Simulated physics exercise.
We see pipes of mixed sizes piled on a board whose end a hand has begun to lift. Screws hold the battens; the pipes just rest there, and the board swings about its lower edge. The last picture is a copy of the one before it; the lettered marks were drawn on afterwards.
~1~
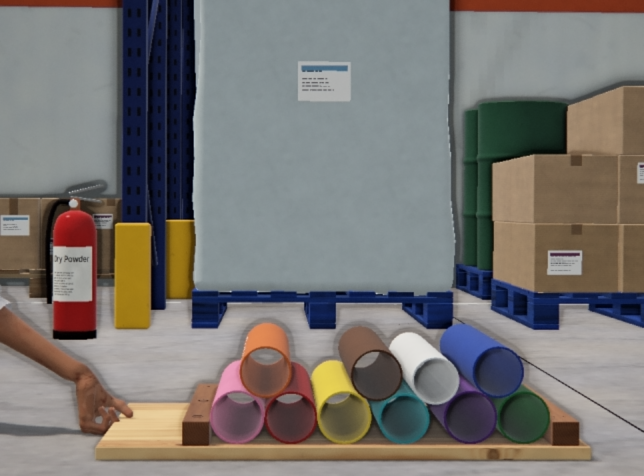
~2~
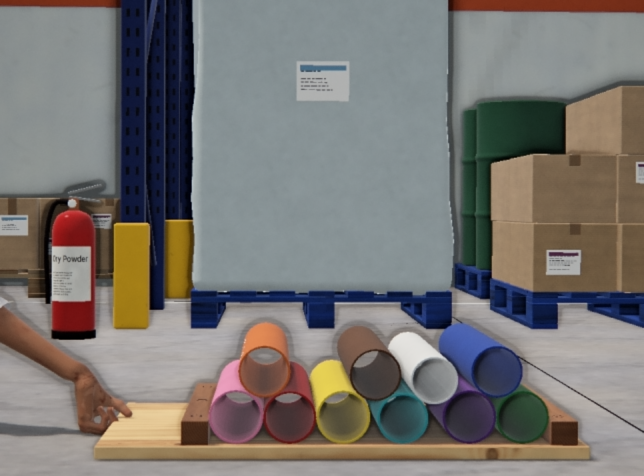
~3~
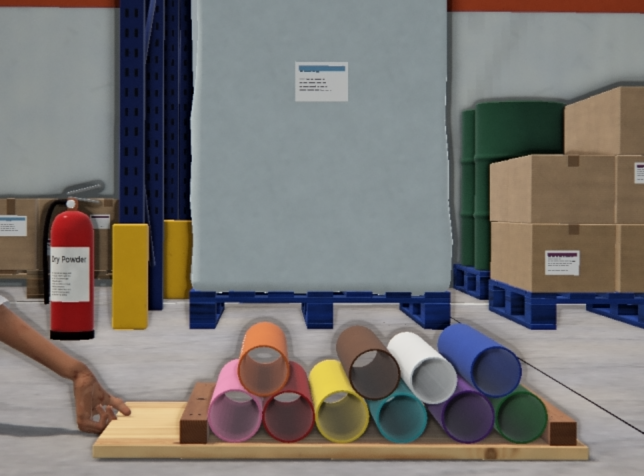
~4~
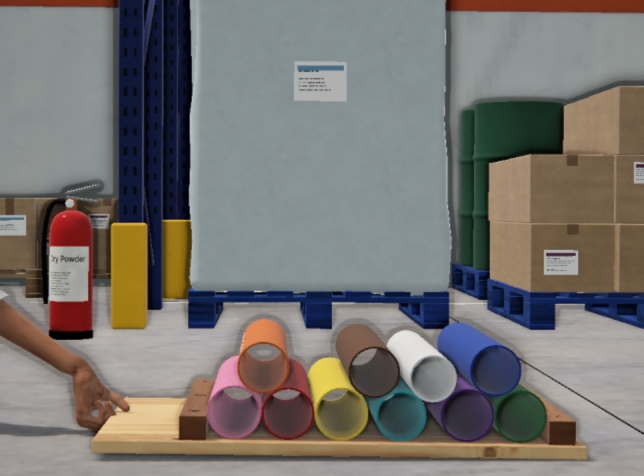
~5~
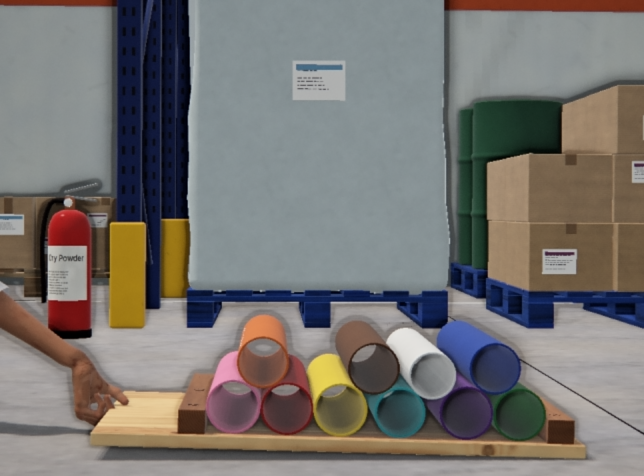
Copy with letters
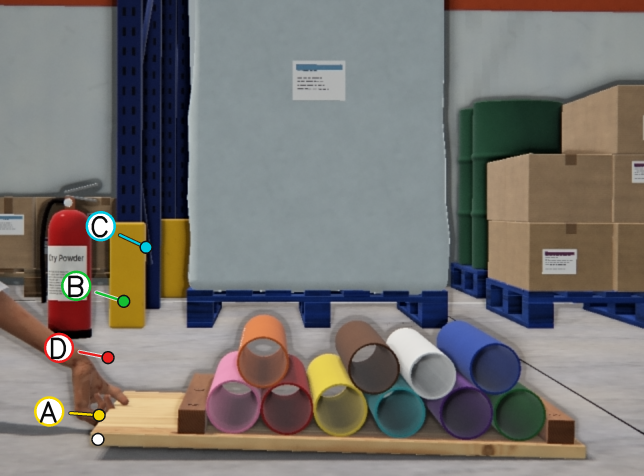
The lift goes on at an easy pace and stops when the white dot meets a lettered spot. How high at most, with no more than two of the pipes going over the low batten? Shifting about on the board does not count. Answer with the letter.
The highest mark that will do is C.
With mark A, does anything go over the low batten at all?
At A: No.
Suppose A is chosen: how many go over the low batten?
With A, none.
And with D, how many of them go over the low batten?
With D, none.
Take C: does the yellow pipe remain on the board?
Yes.
On the marked copy, A at (99, 415); B at (124, 302); C at (146, 247); D at (108, 358); the white dot at (98, 440).
Following C. Soon after the start, board at 16°.
Later, board at 25°.
In the end, board at 25°, none over the low batten.
As for the rest, A none over the low batten; B none over the low batten; D none over the low batten.
